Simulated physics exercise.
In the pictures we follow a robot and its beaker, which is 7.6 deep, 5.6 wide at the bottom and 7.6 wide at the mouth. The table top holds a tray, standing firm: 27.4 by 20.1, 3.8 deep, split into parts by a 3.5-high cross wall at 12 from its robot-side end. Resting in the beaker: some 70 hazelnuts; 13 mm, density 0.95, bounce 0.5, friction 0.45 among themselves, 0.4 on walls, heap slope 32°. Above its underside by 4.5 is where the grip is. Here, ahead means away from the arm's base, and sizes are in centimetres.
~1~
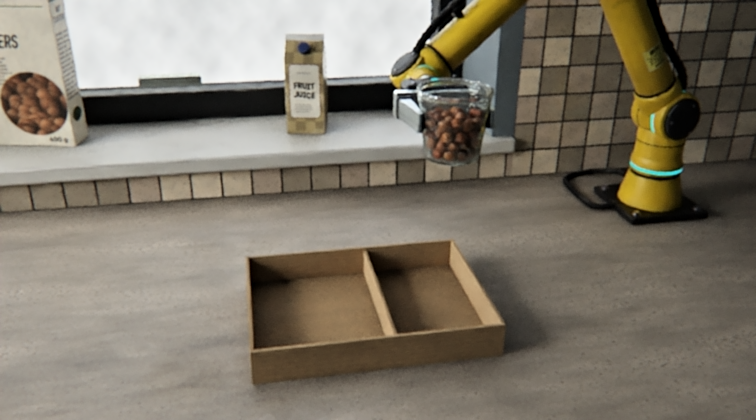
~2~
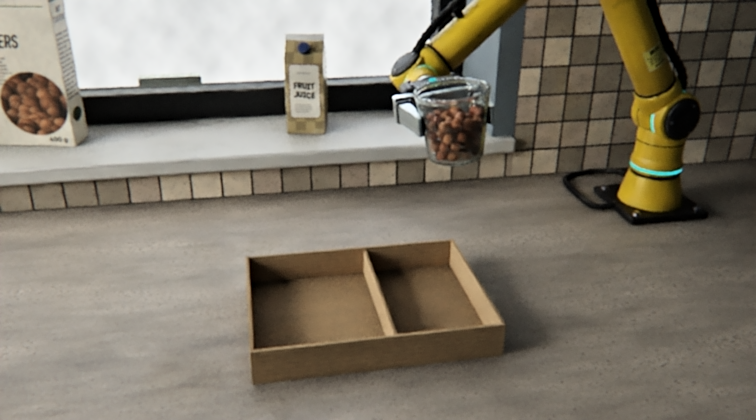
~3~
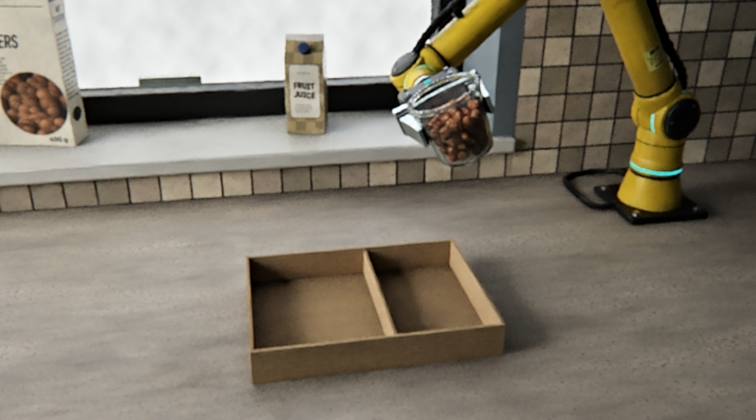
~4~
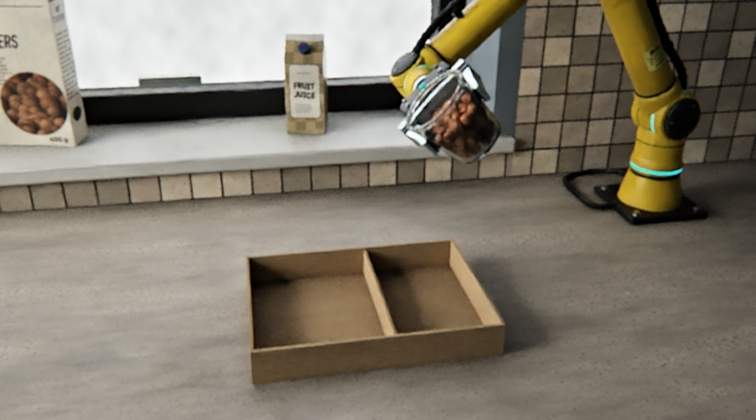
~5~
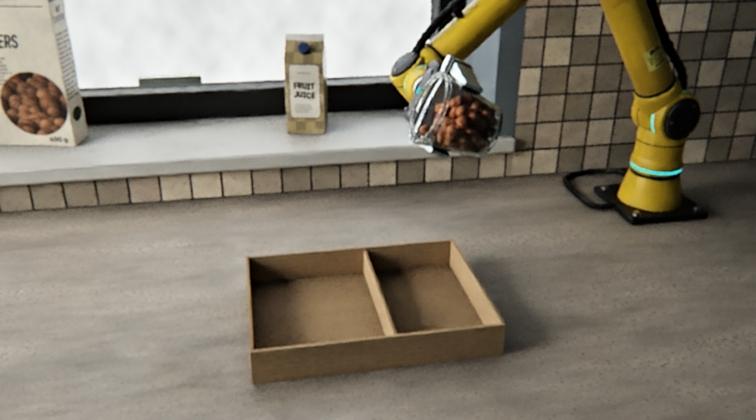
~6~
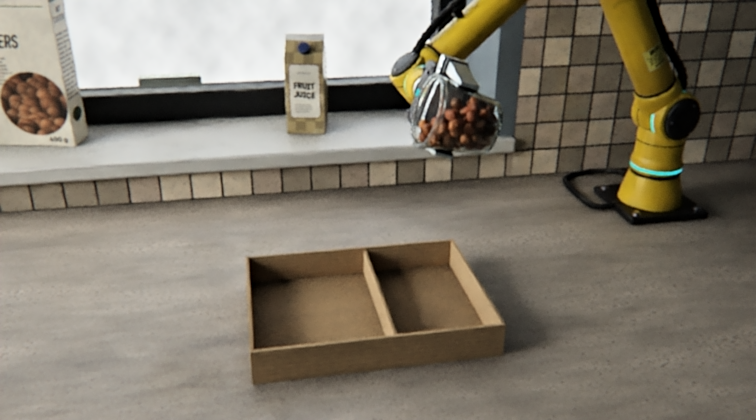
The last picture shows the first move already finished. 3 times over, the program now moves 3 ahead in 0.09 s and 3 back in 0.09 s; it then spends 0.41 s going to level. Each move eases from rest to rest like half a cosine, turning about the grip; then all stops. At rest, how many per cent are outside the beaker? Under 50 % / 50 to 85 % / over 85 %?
50 to 85 %.
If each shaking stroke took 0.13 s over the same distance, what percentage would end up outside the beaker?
Estimate: Near 50 per cent.
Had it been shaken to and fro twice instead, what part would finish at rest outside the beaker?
That would give close to 55 percent.
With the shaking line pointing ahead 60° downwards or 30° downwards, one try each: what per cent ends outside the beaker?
You'd get about 15 per cent with the first setting and about 40 per cent with the second.
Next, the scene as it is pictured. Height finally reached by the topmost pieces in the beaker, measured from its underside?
I'd say near 4.0 cm from the bottom.
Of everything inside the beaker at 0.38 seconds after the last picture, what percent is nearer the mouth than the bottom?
Share in the mouth half: About 75 %.
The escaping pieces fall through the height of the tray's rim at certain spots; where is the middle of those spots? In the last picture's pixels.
Centre: Roughly (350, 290).
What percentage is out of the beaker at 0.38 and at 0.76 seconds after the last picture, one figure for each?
In turn: 45 %, then 65 %.
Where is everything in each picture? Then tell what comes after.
Beaker middle at (453, 124), level; upper third of the load around (458, 118), from x 430 to 480, top at y 110; 71 in the beaker, in the first picture.
Beaker middle at (454, 124), tilted 7° forward; upper third of the load around (457, 116), from x 430 to 480, top at y 105, in the second picture.
Beaker middle at (456, 124), tilted 25° forward; upper third of the load around (463, 114), from x 430 to 485, top at y 100, in the third picture.
Beaker middle at (458, 122), tilted 47° forward; upper third of the load around (464, 111), from x 435 to 490, top at y 95, in the fourth picture.
Beaker middle at (459, 120), tilted 65° forward; upper third of the load around (462, 110), from x 425 to 490, top at y 100, in the fifth picture.
Beaker middle at (459, 120), tilted 72° forward; upper third of the load around (471, 113), from x 425 to 490, top at y 100; 71 in the beaker, in the sixth picture.
Then, 0.38 s after the last picture, tilted 72° forward, highest piece 25 above the table; 40 in the beaker, 20 in the far-side part, 2 in the robot-side part, 9 in flight or on a rim.
Then, 0.76 s after the last picture, tilted 32° forward, highest piece 26 above the table; 35 in the far-side part, 25 in the beaker, 10 in the robot-side part, 1 on the table or floor.
Then, 1.15 s after the last picture, level, highest piece 25 above the table; 35 in the far-side part, 25 in the beaker, 10 in the robot-side part, 1 on the table or floor.
Then, 2.20 s after the last picture, level, highest piece 25 above the table; 35 in the far-side part, 25 in the beaker, 10 in the robot-side part, 1 on the table or floor.
Final count, 35 in the far-side part, 25 in the beaker, 10 in the robot-side part, 1 on the table or floor. That is 65 % outside the beaker.
